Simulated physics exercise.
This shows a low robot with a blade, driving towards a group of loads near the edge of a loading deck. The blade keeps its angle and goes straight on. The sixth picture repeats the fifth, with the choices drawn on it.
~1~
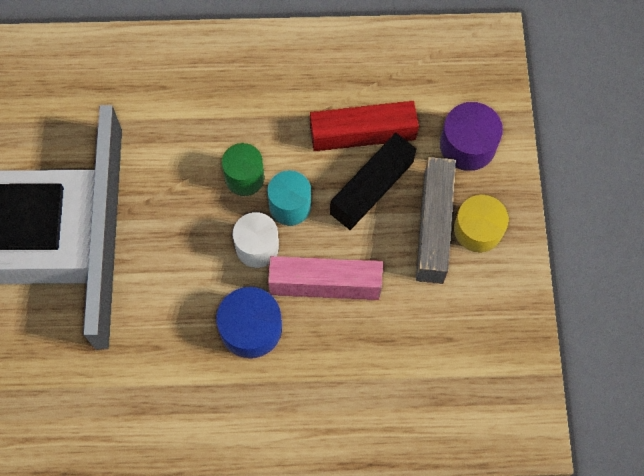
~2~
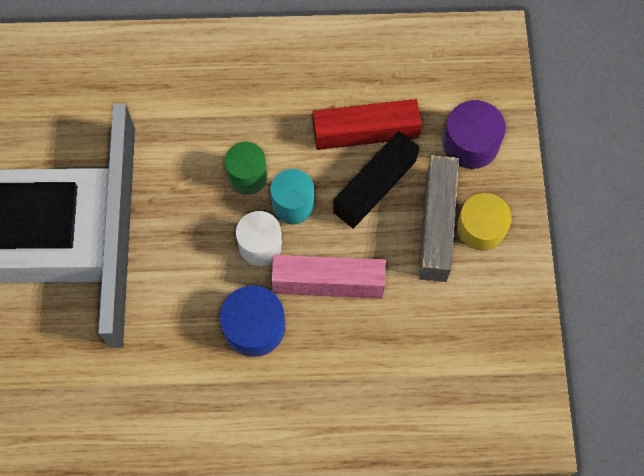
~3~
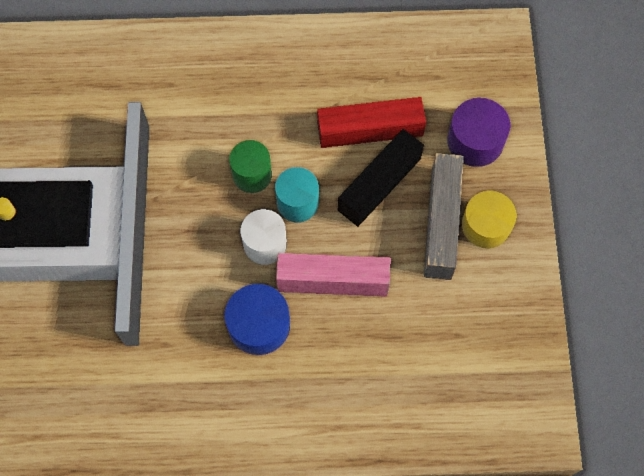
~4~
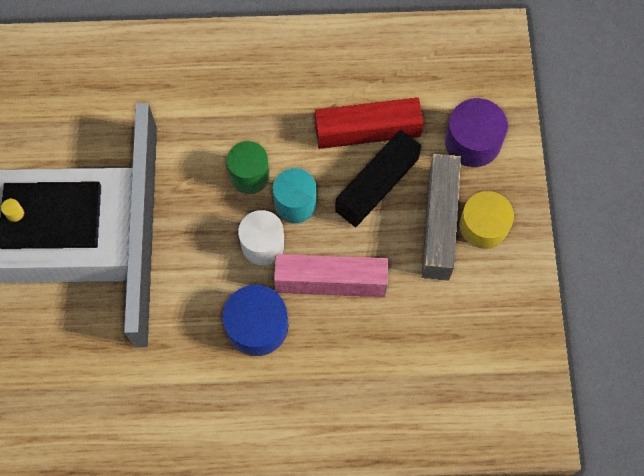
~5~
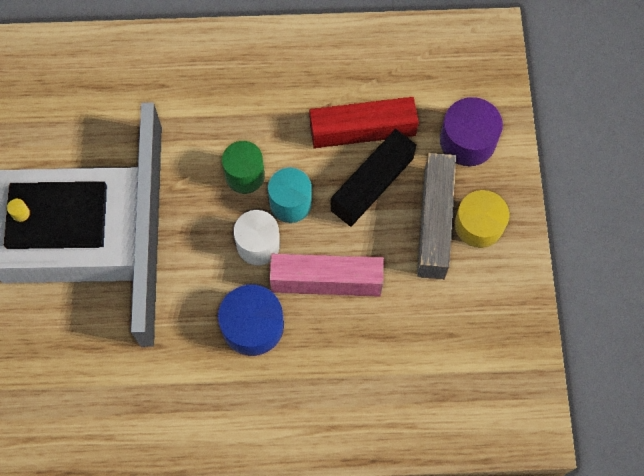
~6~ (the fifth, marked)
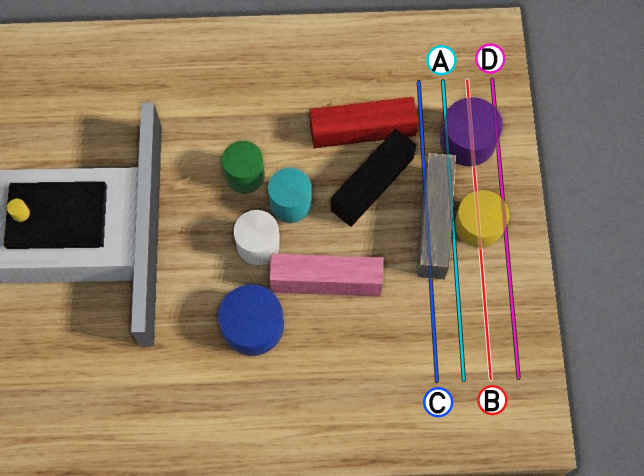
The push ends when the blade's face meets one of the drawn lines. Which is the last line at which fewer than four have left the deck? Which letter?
It can go as far as B.
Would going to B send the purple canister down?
Yes.
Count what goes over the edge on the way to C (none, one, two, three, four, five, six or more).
In all, two.
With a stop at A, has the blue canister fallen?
No.
On the marked copy, A at (453, 223); B at (478, 222); C at (427, 223); D at (505, 221).
Taking B. A third of the way, robot (187, 210); blue canister (306, 319); green canister (294, 161).
Two thirds of the way, robot (309, 206); yellow canister (532, 205); purple canister (522, 132).
When it is over, robot (401, 203); purple canister over the edge; grey bar over the edge; three fallen.
As for the rest, A is within the limit but short; C is within the limit but short; D drops six.
